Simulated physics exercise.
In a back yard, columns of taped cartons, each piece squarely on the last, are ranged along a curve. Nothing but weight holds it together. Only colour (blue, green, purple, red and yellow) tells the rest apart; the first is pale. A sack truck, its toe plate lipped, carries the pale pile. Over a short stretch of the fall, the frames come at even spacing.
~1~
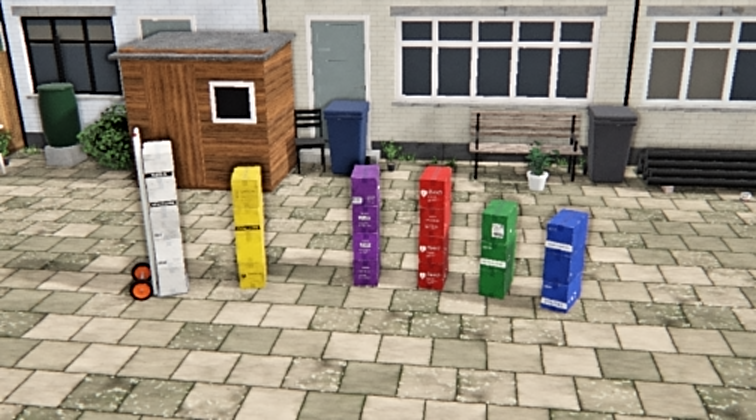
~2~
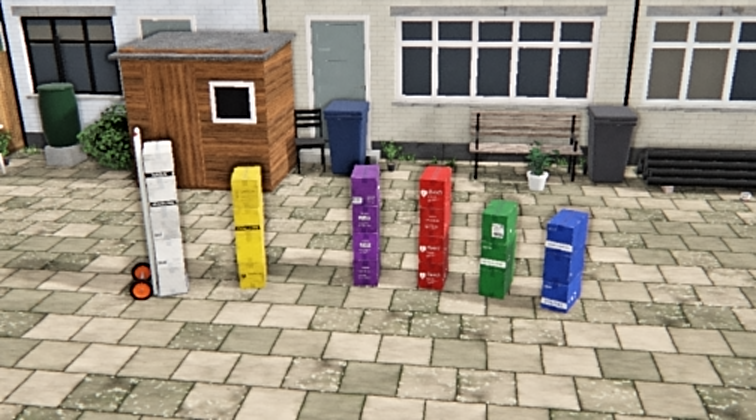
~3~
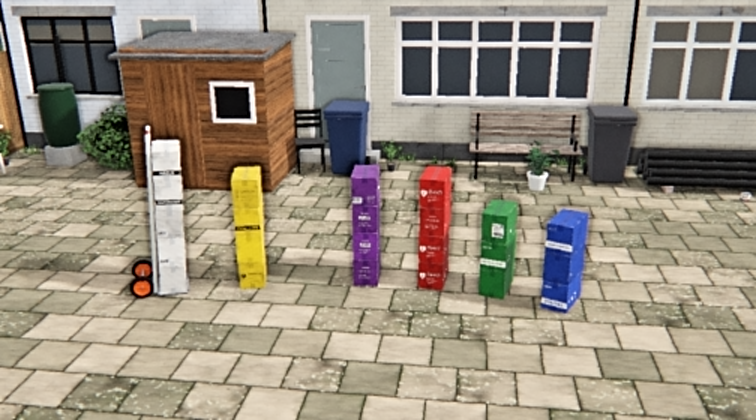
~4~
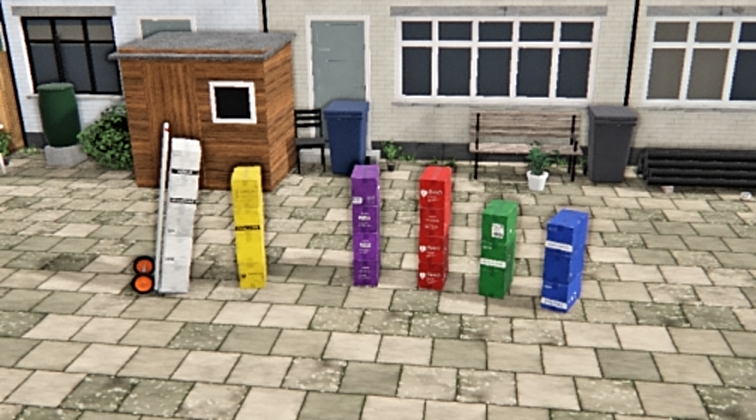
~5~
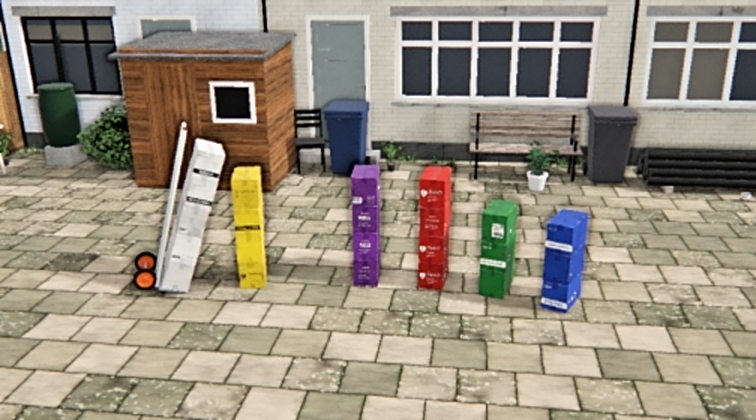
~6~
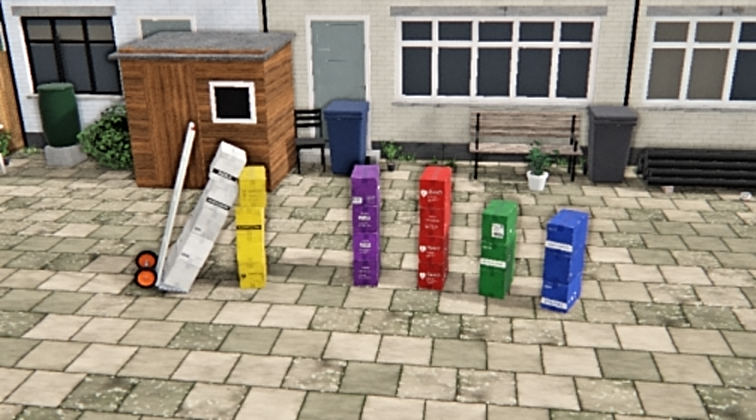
The white stack of boxes on a hand truck leans right against the yellow stack.
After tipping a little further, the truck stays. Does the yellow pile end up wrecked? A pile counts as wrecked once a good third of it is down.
Yes.
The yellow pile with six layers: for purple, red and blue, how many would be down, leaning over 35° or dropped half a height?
When it all settles, purple has 4 down, red has 3, and blue has 3.
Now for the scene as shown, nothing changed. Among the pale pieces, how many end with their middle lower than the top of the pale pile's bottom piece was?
4 in all.
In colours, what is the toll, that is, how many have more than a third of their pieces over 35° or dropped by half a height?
The total is 5.
Shortly afterwards, 5 of the pale pile down; none of the 4 yellow cartons down (0 of 18 in all colours); top yellow carton tilted clearly.
Next, 5 of the pale pile down; 3 of the 4 yellow cartons down (3 of 18 in all colours); top yellow carton tilted steeply, some two heights lower; top purple carton a little from its place.
Some moments later, 5 of the pale pile down; 3 of the 4 yellow cartons down (6 of 18 in all colours); top yellow carton tilted well over, some two heights lower; top purple carton tilted clearly, about its own height lower.
Afterwards, 5 of the pale pile down; 3 of the 4 yellow cartons down (13 of 18 in all colours); top yellow carton tilted well over, some two heights lower; top purple carton tilted steeply, some two heights lower.
In the end, 5 of the pale pile down; 3 of the 4 yellow cartons down (16 of 18 in all colours); top yellow carton tilted well over, some two heights lower; top blue carton on its side. From the last view, middles, top yellow carton near (344, 248), top blue carton near (688, 320).
